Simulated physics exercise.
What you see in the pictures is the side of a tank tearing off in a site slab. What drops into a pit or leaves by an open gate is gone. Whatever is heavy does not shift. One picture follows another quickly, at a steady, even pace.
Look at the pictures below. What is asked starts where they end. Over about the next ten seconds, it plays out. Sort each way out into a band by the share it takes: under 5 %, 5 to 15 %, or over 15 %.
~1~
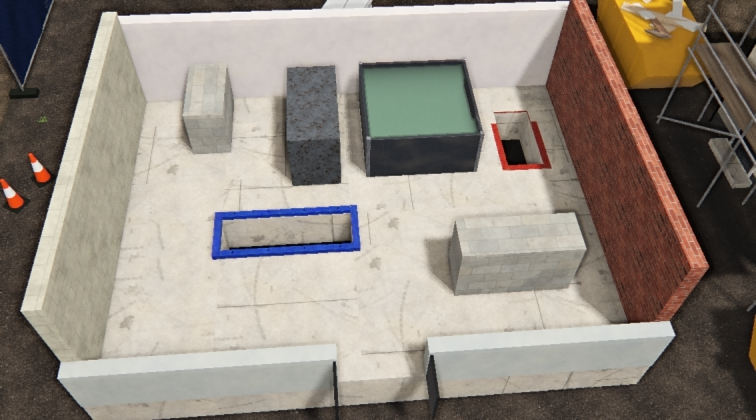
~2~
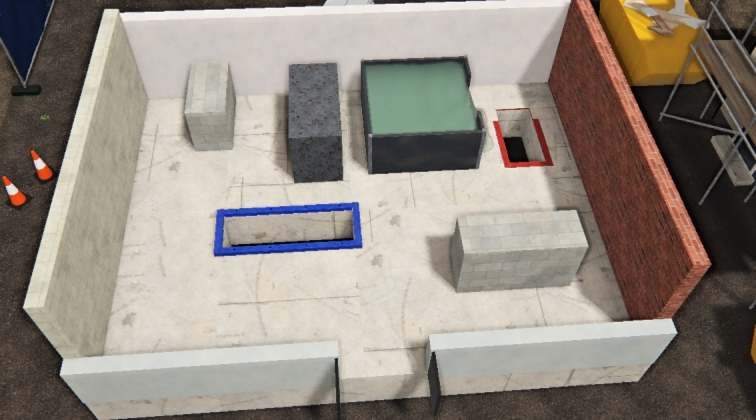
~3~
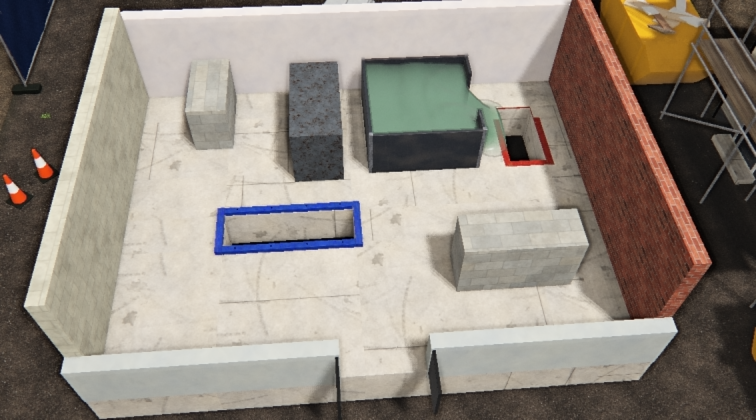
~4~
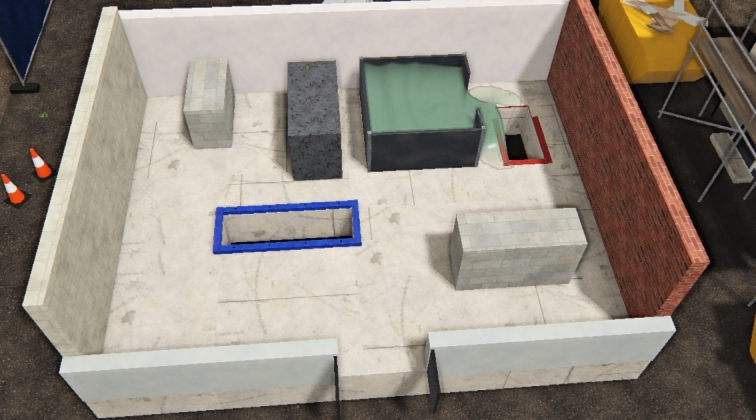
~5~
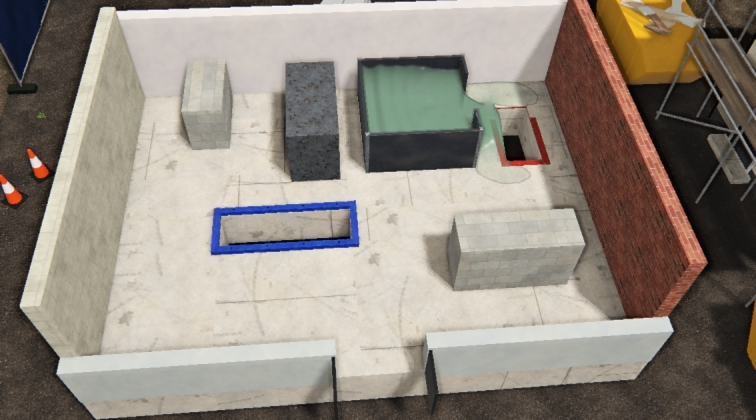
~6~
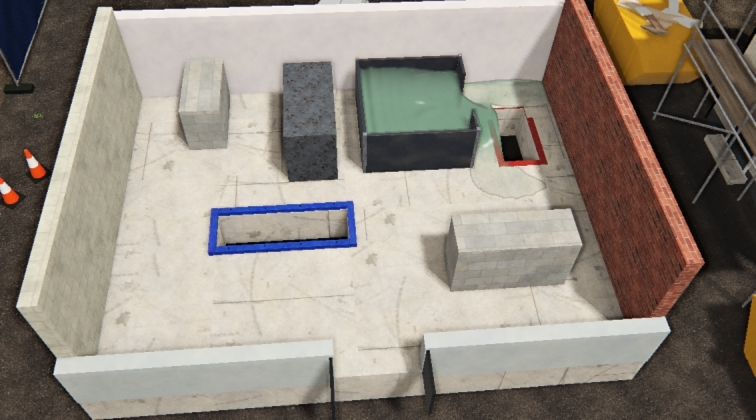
Shares: The gate takes under 5 %; the blue pit takes under 5 %; the red pit takes over 15 %.
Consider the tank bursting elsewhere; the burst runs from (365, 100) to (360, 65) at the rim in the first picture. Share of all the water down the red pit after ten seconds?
Red: 4 %.
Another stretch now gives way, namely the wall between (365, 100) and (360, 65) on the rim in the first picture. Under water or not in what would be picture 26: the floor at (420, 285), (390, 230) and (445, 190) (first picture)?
In the order asked: Sodden, sodden, out of reach.
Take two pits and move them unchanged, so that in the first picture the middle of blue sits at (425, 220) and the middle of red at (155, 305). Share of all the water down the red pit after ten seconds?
Red: 20 %.
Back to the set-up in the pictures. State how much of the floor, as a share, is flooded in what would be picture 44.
Some 20 in a hundred.
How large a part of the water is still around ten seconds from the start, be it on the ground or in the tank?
About 20 %.
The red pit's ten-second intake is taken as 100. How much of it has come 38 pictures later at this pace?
Roughly 85 per cent.
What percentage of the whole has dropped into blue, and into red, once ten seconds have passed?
0 and 80 per cent respectively.
A moment on, water covers 5 % of the floor; the gate 0 %, the blue pit 0 %, the red pit 25 %.
Next, water covers 10 % of the floor; the gate 0 %, the blue pit 0 %, the red pit 39 %.
Then, water covers 15 % of the floor; the gate 0 %, the blue pit 0 %, the red pit 54 %.
Later, water covers 20 % of the floor; the gate 0 %, the blue pit 0 %, the red pit 69 %.
In the end, water covers 20 % of the floor; the gate 0 %, the blue pit 0 %, the red pit 80 %.
